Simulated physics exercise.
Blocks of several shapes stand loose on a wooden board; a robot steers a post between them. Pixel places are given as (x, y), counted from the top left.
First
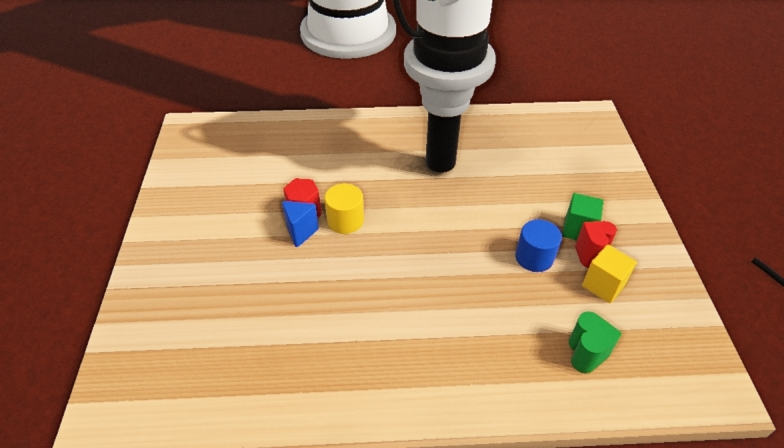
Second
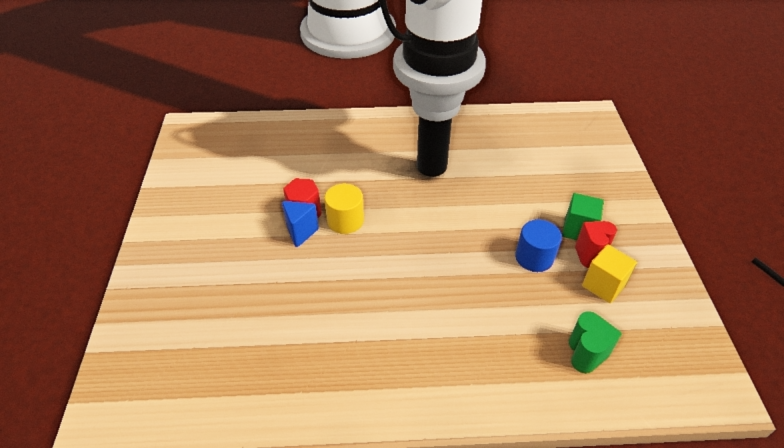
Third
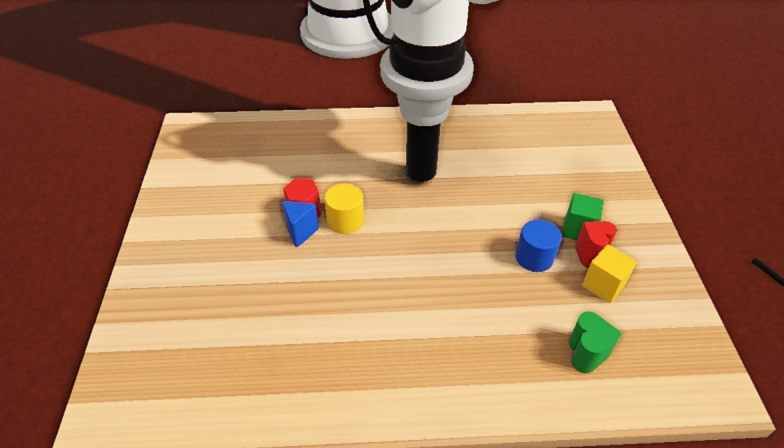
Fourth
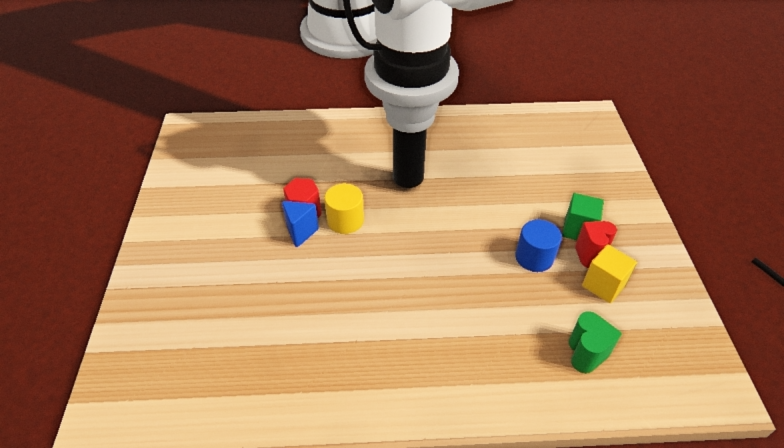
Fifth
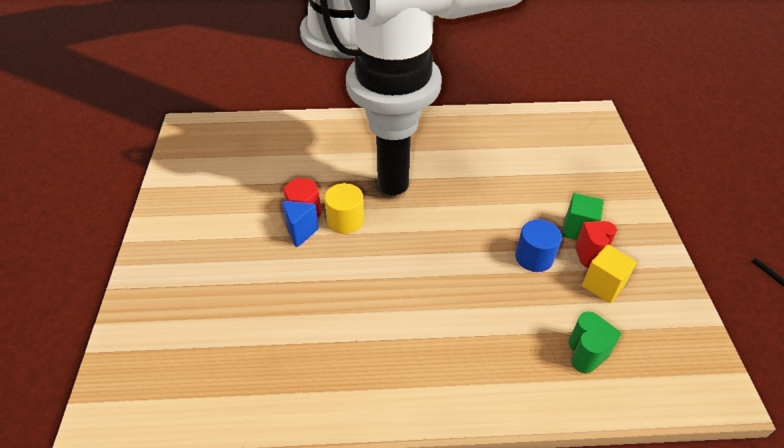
A robot arm's black post starts near the top centre of the wooden board and glides a short way left and slightly toward the viewer, ending just right of the yellow cylinder. The red hexagon, blue triangular piece, yellow cylinder and the group of blocks at right all stay still.
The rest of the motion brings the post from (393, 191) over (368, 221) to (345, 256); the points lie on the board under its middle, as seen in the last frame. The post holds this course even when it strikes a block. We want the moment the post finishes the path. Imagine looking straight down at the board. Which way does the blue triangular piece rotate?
Viewed from above, counterclockwise.
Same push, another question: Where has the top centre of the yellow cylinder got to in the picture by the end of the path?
The answer is (315, 212).
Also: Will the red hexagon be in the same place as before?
Answer: Yes.
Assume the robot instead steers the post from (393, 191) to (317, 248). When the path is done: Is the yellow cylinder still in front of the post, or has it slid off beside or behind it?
At the end of the path, the post is still pushing the yellow cylinder ahead of it.
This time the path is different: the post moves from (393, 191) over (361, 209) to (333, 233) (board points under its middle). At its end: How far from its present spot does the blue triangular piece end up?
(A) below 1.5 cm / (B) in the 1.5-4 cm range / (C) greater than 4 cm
It's B.
What follows on the original path. One third of the way, post at (375, 204); nothing pushed yet.
Two thirds of the way, post at (360, 226); blue triangular piece at (287, 210), turned 20° anticlockwise; yellow cylinder at (321, 208).
At the end, post at (345, 249); blue triangular piece at (284, 210), turned 25° anticlockwise; red hexagon unmoved; yellow cylinder at (315, 212).
